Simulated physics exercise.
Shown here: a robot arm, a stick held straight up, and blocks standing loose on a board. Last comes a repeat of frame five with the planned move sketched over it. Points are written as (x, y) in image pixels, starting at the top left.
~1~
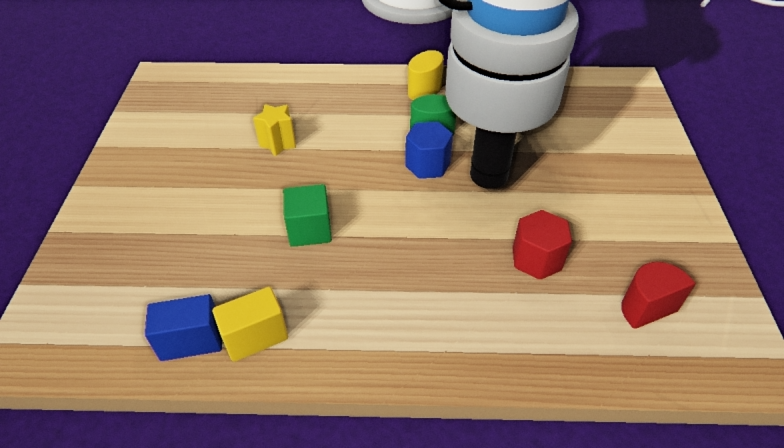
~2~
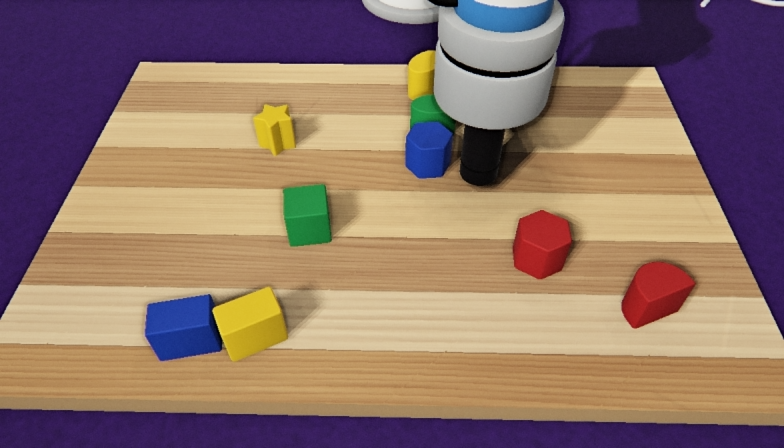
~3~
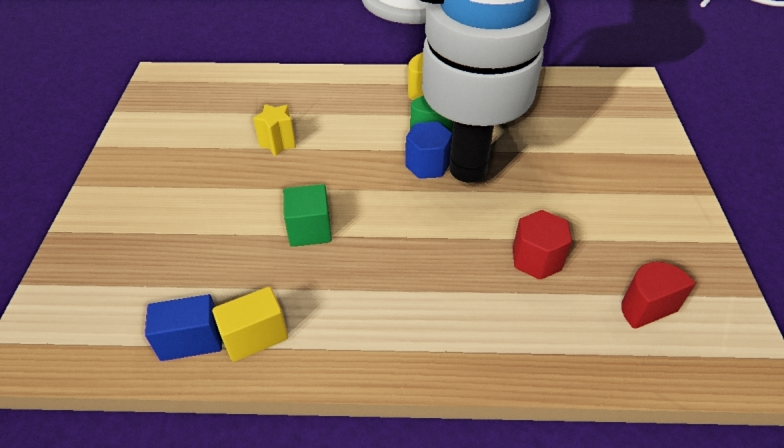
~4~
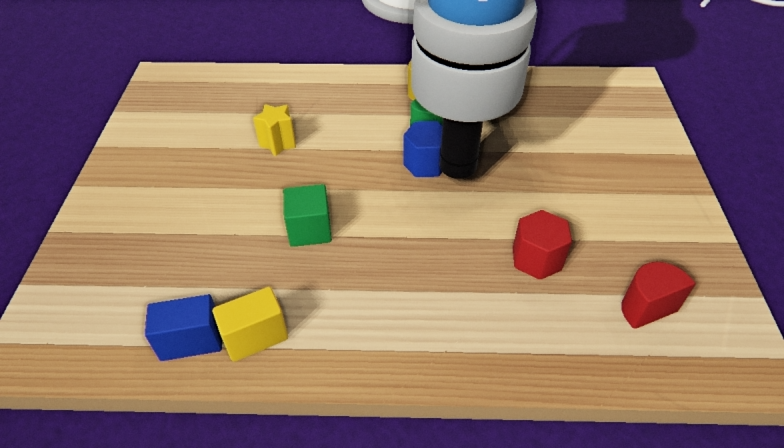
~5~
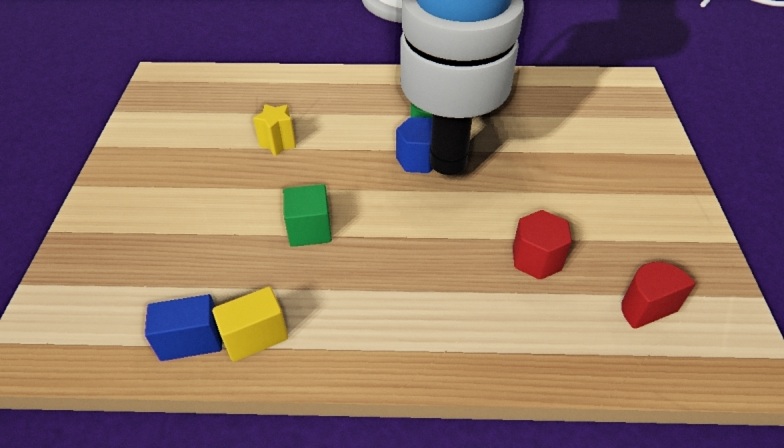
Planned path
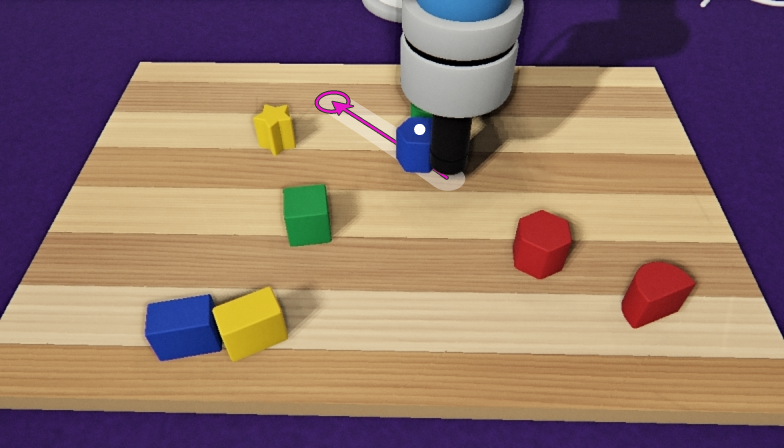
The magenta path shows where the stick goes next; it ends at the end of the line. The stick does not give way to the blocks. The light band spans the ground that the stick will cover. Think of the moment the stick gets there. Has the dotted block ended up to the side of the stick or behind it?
No, it doesn't check out.
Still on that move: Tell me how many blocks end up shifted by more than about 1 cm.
By the end, one block will have moved.
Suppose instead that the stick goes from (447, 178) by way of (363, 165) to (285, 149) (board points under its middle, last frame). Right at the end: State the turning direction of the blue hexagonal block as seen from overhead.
Spins clockwise.
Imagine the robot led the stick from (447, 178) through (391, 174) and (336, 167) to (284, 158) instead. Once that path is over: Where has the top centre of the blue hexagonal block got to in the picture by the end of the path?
It ends at (393, 119).
The line goes from (447, 178) directly to (333, 102); the dot is on the blue hexagonal block.
What follows on the original path. One third of the way, stick (406, 135); blue hexagonal block (378, 104).
Two thirds of the way, stick (366, 110); blue hexagonal block (338, 81).
At the end, stick (331, 88); blue hexagonal block (304, 61); green elliptical block unmoved.
